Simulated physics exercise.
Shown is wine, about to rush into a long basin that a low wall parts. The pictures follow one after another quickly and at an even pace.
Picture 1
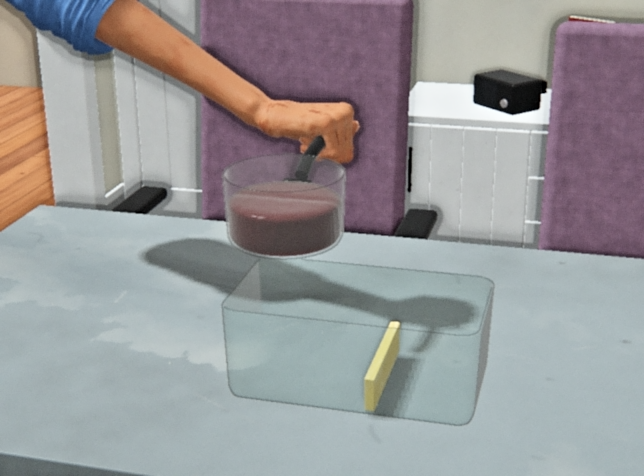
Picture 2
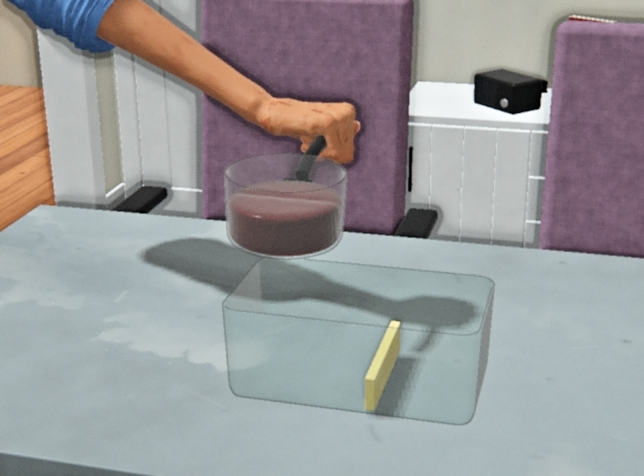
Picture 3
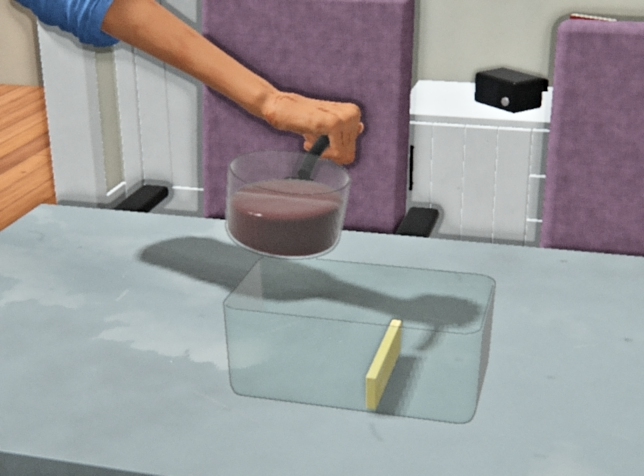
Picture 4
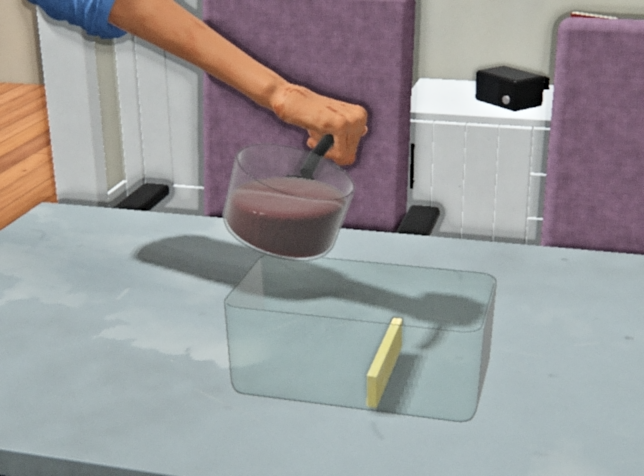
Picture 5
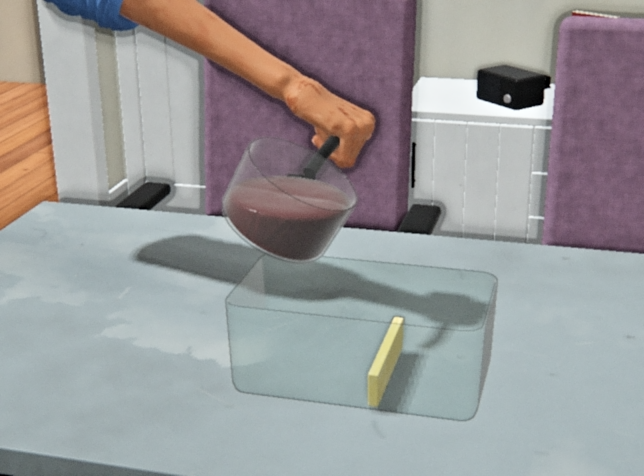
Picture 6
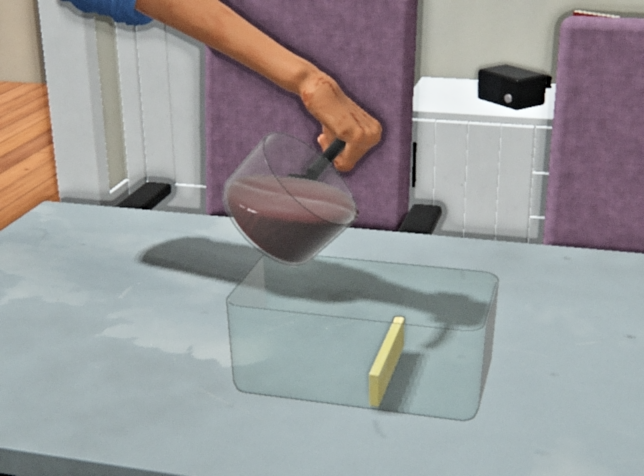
A hand tilts a clear pot of dark red liquid above a divided transparent basin.
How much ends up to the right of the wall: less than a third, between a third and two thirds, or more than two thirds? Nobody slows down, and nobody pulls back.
I predict a little ends up right of the wall, short of one third.
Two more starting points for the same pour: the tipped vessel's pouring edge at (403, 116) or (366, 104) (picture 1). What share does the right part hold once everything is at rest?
One after the other: 65 %, 80 %.
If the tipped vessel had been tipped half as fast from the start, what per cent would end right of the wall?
Close to 45 out of every hundred.
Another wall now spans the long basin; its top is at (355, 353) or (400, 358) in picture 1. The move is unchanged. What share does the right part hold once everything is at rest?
About 80 per cent on the first try, and 15 per cent on the second.
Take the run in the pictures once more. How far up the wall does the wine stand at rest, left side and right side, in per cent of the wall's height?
Some 50 per cent left and 20 right.
A moment on, the tilt is 101° and 31 per cent is still to pour, 27 is left of the wall and 13 right of it.
Next, the tilt is 104° and 9 per cent is still to pour, 63 is left of the wall and 24 right of it.
Then the tilt is 104° and 1 per cent is still to pour, 71 is left of the wall and 23 right of it.
Later the tilt is 104° and 0 per cent is still to pour, 75 is left of the wall and 24 right of it.
In the end 75 per cent lies left of the wall, 24 right of it and 1 outside.
